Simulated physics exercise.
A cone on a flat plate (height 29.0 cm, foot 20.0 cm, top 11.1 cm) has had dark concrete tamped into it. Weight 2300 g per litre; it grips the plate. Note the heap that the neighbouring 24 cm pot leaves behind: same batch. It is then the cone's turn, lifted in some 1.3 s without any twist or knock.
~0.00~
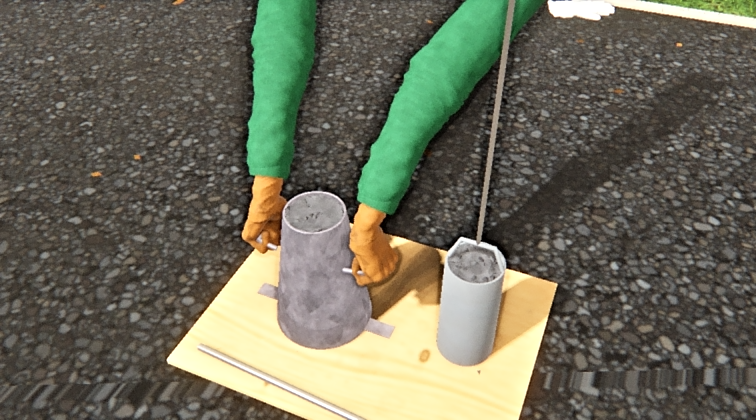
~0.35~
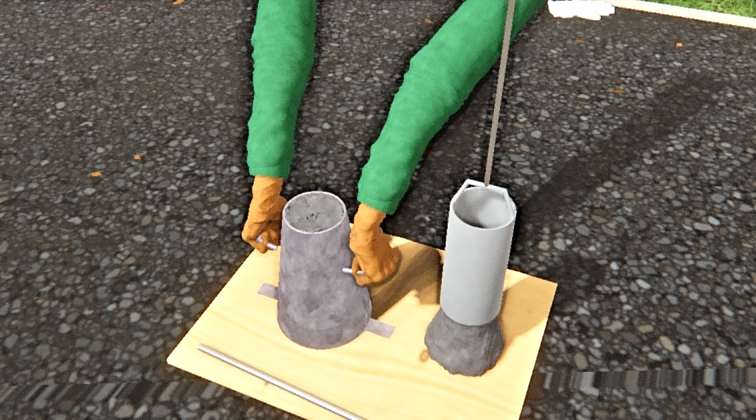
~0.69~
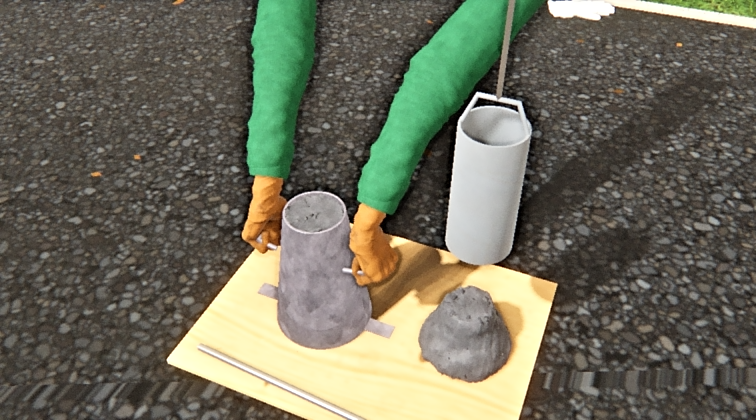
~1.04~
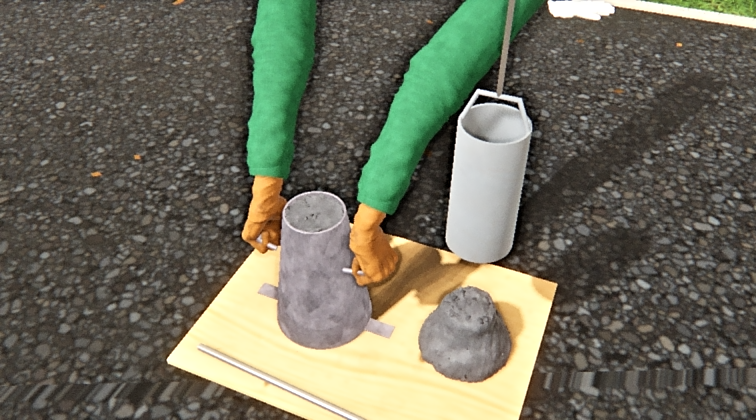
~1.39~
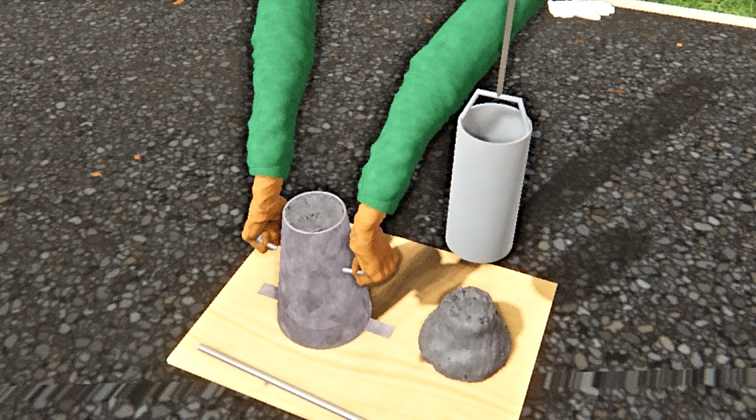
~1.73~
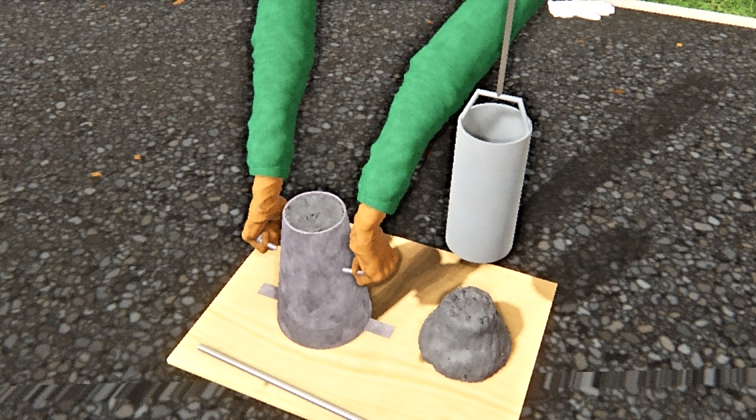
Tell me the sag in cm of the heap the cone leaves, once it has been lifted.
I would say about 13 cm.
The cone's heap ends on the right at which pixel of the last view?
It sits close to (392, 311) in the last picture.
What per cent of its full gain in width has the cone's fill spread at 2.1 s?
Around 50 percent of the full gain.
After 2.1 s, the cone is up 8.3 cm; the dark concrete has come down 8.0 cm to 21 cm and is 25 cm wide.
After 2.4 s, the cone is up 19 cm; the dark concrete has come down 13 cm to 16 cm and is 29 cm wide.
After 2.7 s, the cone is up 29 cm; the dark concrete has come down 13 cm to 16 cm and is 29 cm wide.
After 3.1 s, the cone is clear; the dark concrete has come down 13 cm to 16 cm and is 30 cm wide.
After 3.7 s, at rest, the cone is clear; the dark concrete has come down 13 cm to 16 cm and is 30 cm wide.
